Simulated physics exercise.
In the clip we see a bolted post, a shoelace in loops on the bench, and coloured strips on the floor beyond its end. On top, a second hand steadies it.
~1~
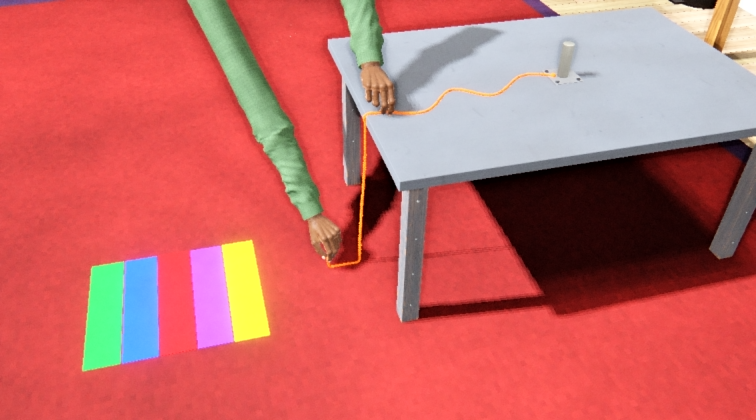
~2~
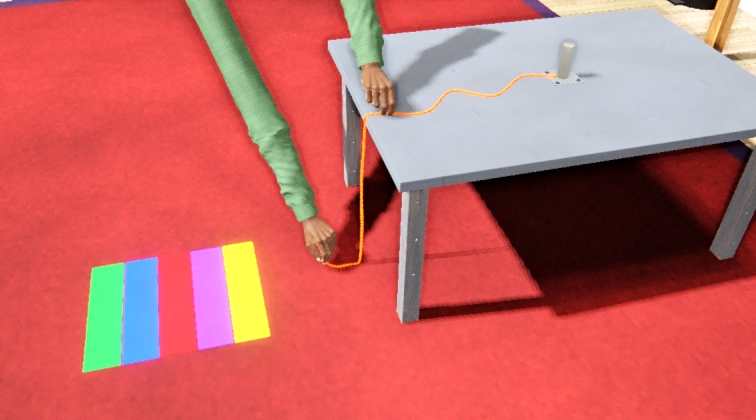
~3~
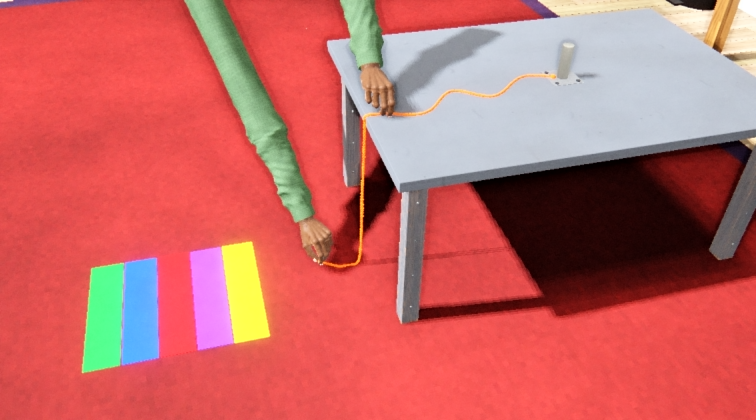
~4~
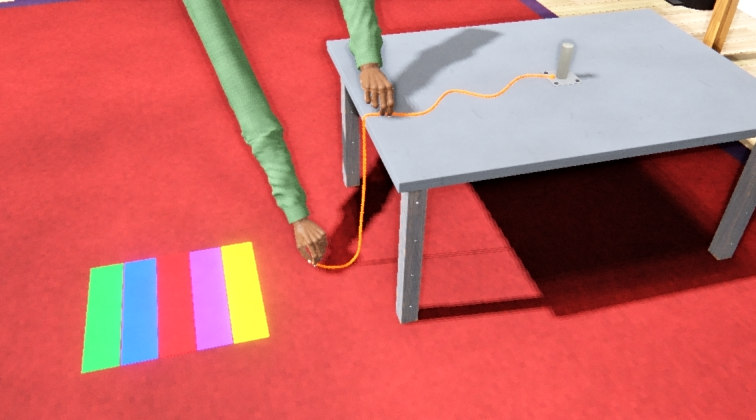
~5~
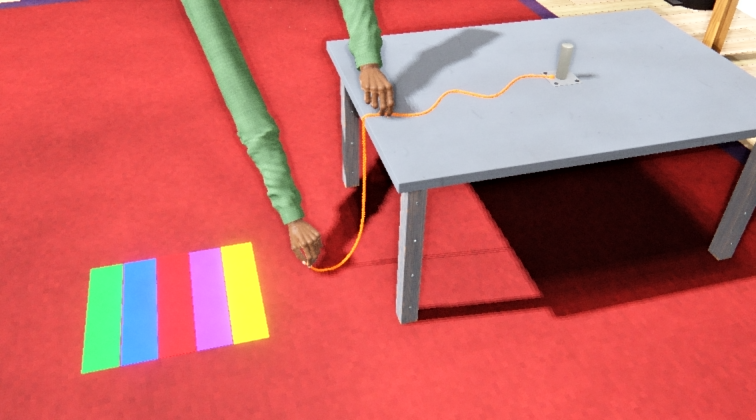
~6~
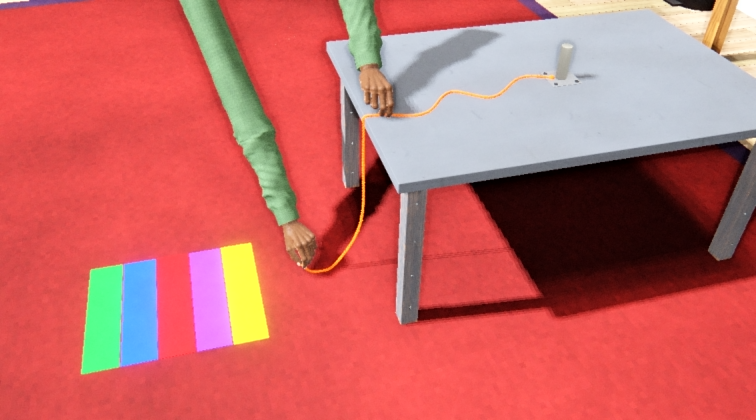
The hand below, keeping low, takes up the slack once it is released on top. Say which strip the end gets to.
It gets to the red strip.
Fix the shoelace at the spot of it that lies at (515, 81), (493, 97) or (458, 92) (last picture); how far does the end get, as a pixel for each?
(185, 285), (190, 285), (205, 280).
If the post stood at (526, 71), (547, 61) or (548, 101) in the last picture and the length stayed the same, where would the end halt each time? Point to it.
Near (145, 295), (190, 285) and (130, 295).
Soon after, end near (230, 278); over yellow.
After that, end near (197, 283); over purple.
At the stop, end near (177, 287); over red. The red one.
